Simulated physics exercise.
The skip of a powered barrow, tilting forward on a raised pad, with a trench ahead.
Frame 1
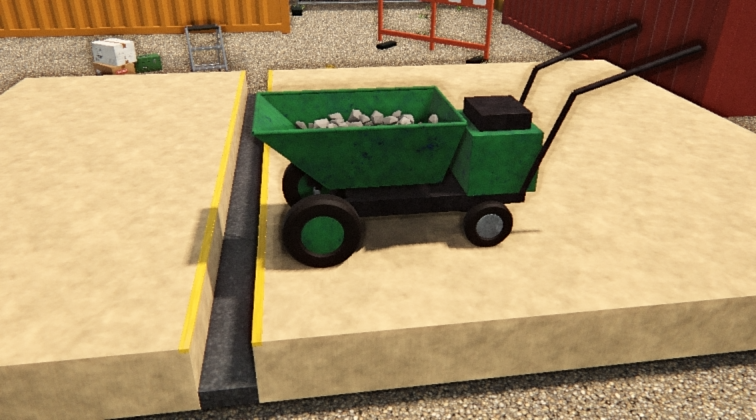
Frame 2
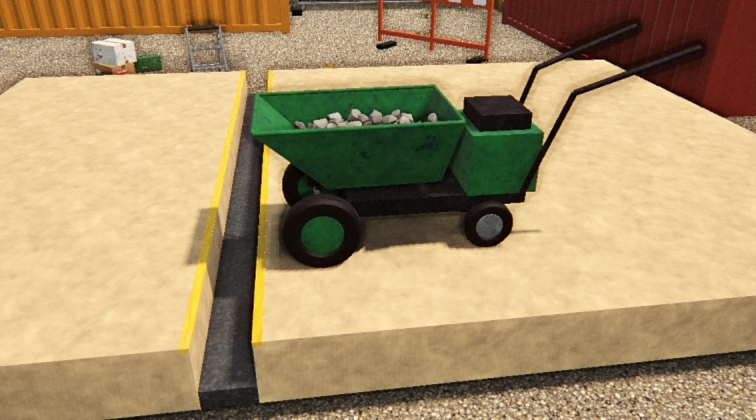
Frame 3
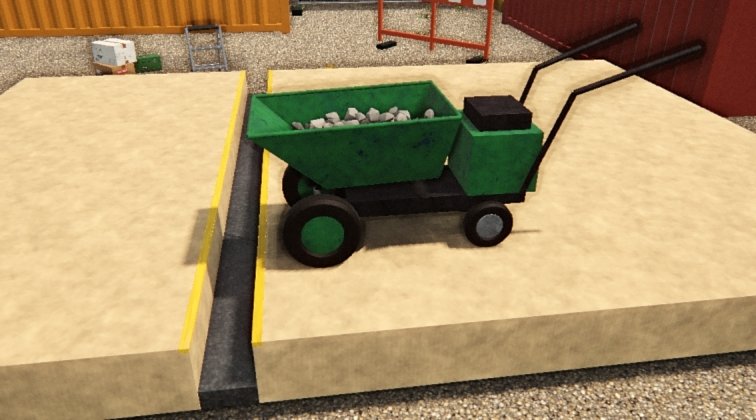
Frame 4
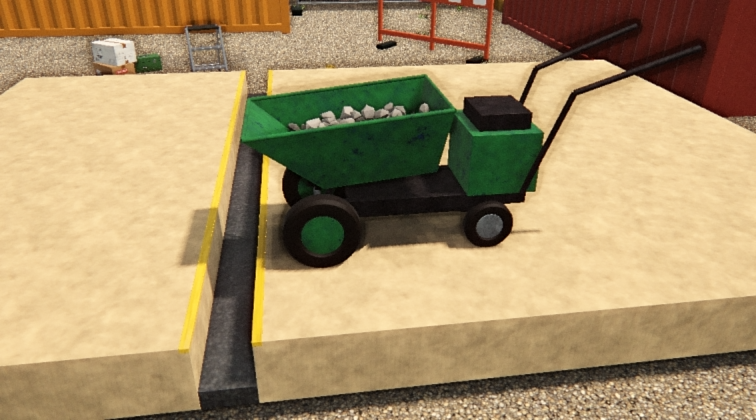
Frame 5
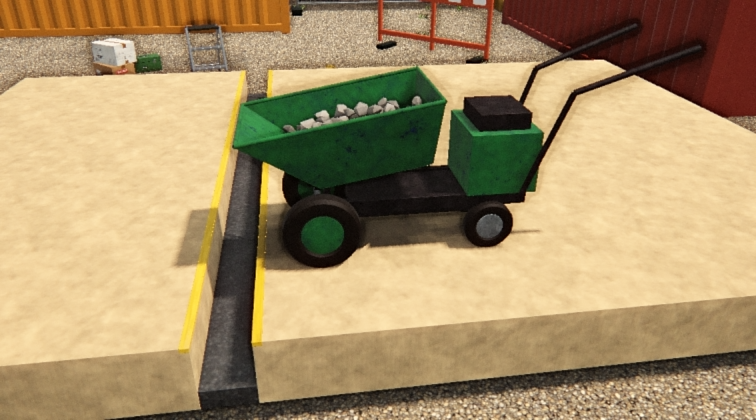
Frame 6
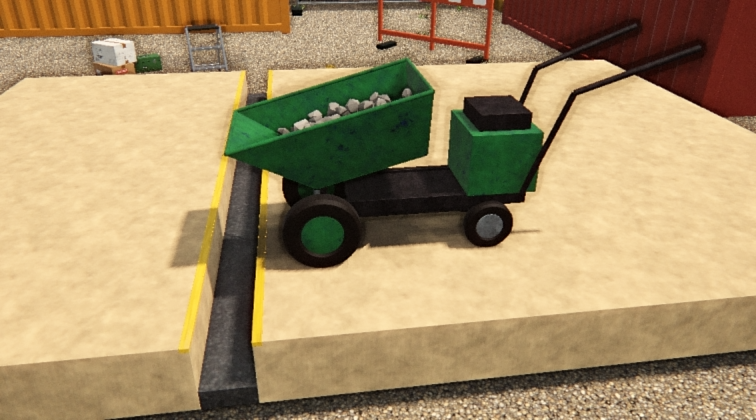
Green skip of a powered barrow loaded with broken stones tilting slowly forward to the left beside a narrow dark trench.
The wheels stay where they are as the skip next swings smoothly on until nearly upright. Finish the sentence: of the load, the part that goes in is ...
The minority.
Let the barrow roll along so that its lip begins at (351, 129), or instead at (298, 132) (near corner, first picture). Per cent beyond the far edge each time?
First try: Some 0 %; second try: 10 %.
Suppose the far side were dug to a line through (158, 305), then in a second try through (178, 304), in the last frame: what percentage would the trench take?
The first try comes out at 70 percent and the second at 20 percent.
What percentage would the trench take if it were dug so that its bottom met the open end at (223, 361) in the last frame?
It lands somewhere near 0 percent.
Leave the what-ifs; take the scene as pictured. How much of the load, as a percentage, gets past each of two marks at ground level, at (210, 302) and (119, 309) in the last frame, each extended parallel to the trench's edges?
First some 60, then 20 per cent.
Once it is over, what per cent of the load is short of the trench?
Around 0 %.
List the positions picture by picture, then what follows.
Lip of the skip at (254, 134), level; top of the load at (383, 134), broken stones; first edge of the trench at (259, 297); far edge at (194, 302), the trench under half as wide as the skip, and about as deep as wide, in the first frame.
Lip of the skip at (253, 135), level; top of the load at (382, 133), in the second frame.
Lip of the skip at (248, 137), tipped barely; top of the load at (380, 131), in the third frame.
Lip of the skip at (242, 141), tipped a little; top of the load at (375, 128), in the fourth frame.
Lip of the skip at (235, 147), tipped a little; top of the load at (378, 119), in the fifth frame.
Lip of the skip at (226, 155), tipped clearly; top of the load at (386, 121); first edge of the trench at (259, 297); far edge at (194, 302), in the sixth frame.
Soon after the last picture, skip tipped steeply; all in the skip.
A little later, skip tipped right over; about half in the skip; about half beyond it.
Later still, skip tipped right over; about a third in the skip; a stray few in or heaped over the trench; about two thirds beyond it.
At rest, skip tipped right over; about a third in the skip; a stray few in or heaped over the trench; about two thirds beyond it.
